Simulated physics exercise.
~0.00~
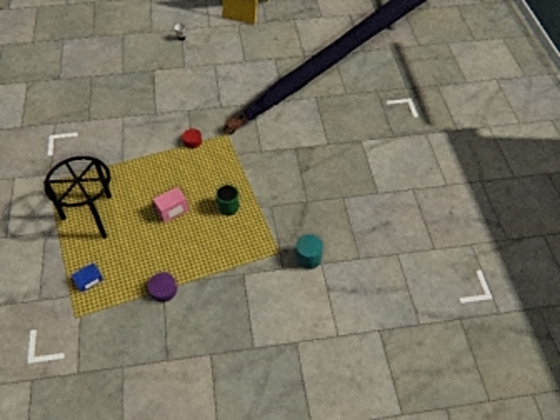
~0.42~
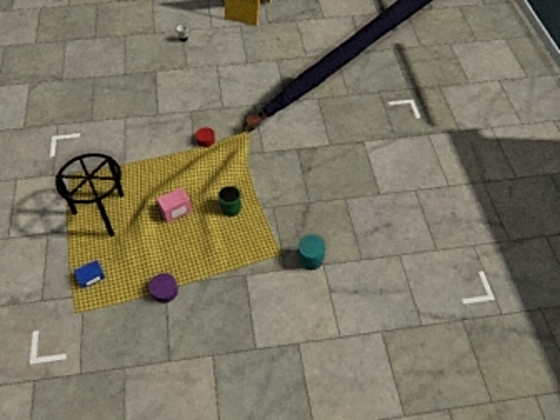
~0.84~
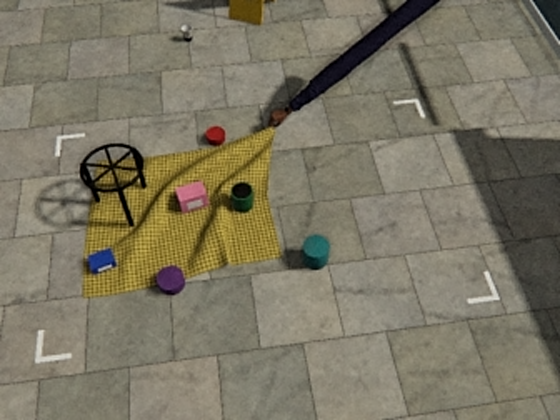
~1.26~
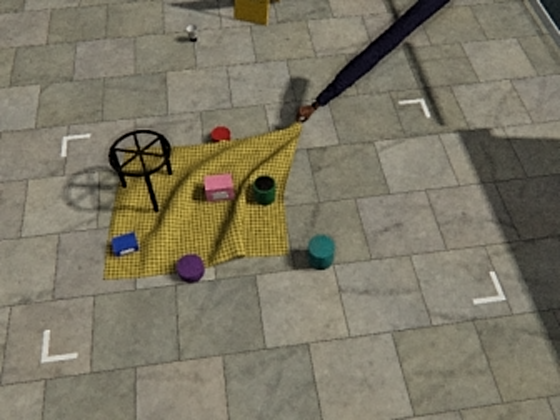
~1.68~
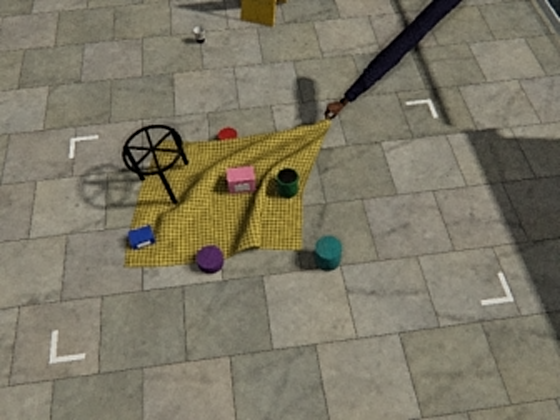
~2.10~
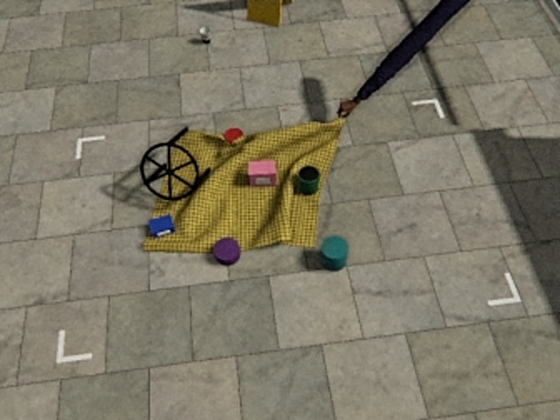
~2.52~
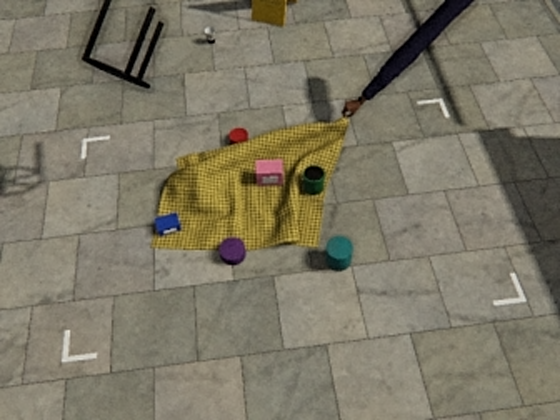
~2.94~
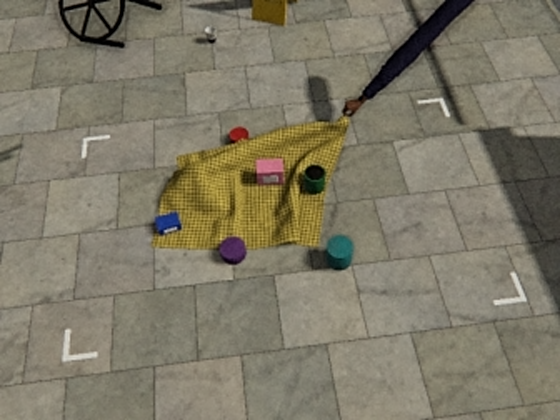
A dark arm drags the yellow mat rightward with its items, and the black stool tumbles off.
